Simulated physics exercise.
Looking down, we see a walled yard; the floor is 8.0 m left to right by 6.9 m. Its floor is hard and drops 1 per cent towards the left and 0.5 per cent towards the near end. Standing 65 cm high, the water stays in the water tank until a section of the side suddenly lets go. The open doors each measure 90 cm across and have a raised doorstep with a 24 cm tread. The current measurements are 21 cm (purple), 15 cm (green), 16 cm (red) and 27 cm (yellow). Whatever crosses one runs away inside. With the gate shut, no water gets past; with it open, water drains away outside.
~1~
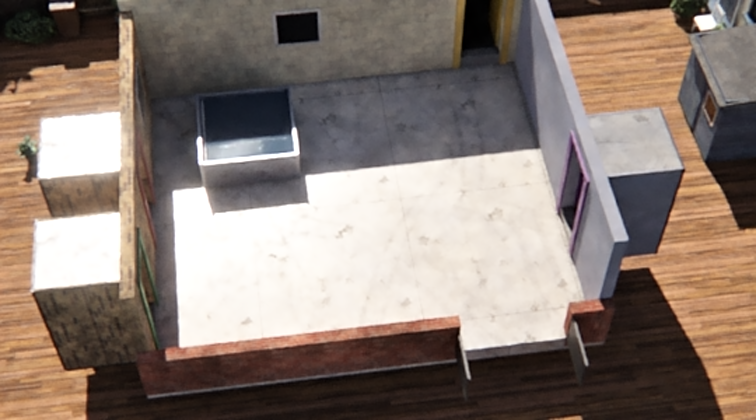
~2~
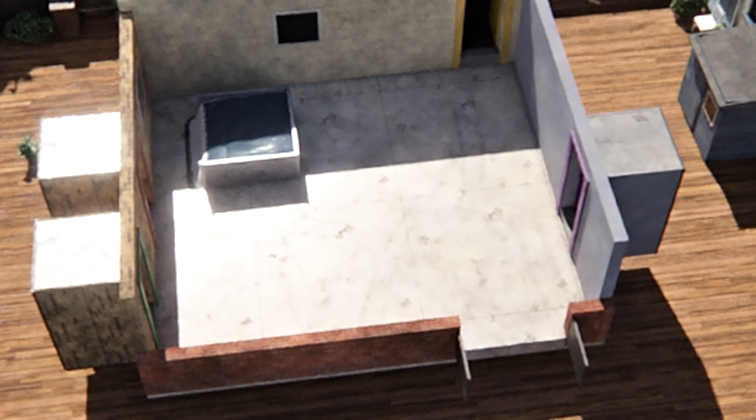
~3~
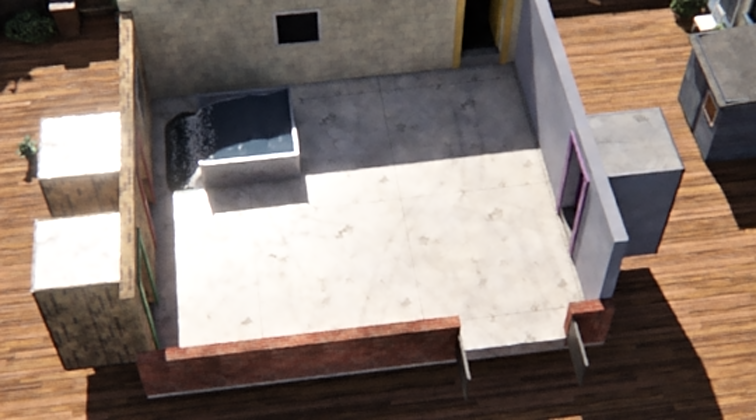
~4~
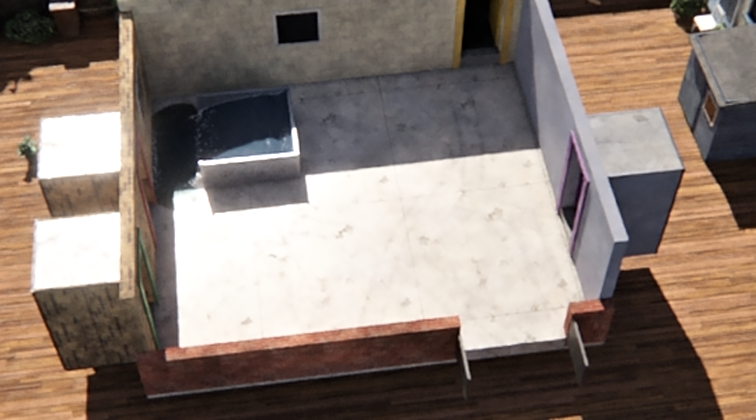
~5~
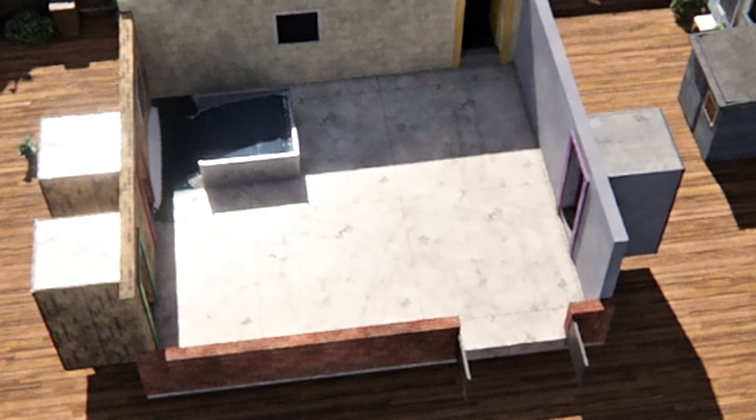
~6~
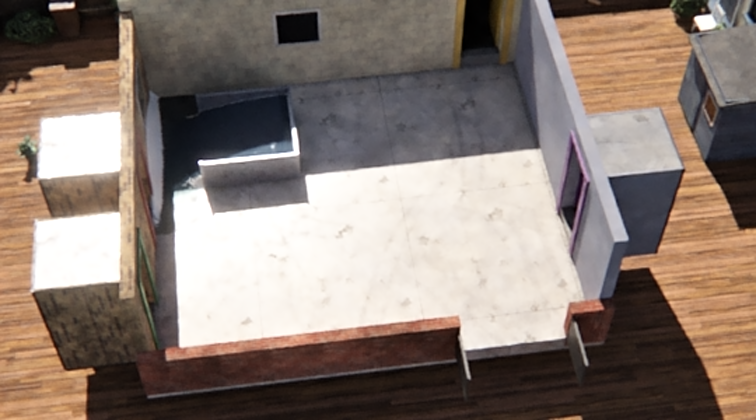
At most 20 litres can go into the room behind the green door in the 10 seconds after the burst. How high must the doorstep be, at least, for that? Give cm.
About 8 cm.
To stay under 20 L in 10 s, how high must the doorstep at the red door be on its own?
Red would need about 13.0 cm on its own.
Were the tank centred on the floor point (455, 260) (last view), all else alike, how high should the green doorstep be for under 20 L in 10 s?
24 cm or thereabouts.
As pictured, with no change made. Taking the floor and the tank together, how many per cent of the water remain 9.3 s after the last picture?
Remaining share: Around 98 %.
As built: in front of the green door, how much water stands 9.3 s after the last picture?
Roughly 9.0 cm deep.
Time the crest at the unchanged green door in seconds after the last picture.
That happens close to 7.0 s on the clock.
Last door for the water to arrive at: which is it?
Door: Purple.
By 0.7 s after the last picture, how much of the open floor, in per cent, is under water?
Roughly 10 percent.
Then, 0.7 s after the last picture water covers 10 % of the floor, deepest (57 cm) near (152, 106); it has not reached the green door.
Then, 2.3 s after the last picture water covers 35 % of the floor, deepest (26 cm) near (153, 112); 6 cm at the green door, 0 litres in over its 15 cm doorstep.
Then, 9.3 s after the last picture water covers 90 % of the floor, deepest (10 cm) near (159, 376); 9 cm at the green door, 0 litres in over its 15 cm doorstep.
At the green door as built, the water peaked near 11 cm, 7.1 s after the last picture.
With a doorstep of 6.5 cm, 34 litres would have come in within the 10 s; with 10 cm, 6 litres. So under 20 litres takes about 8 cm.
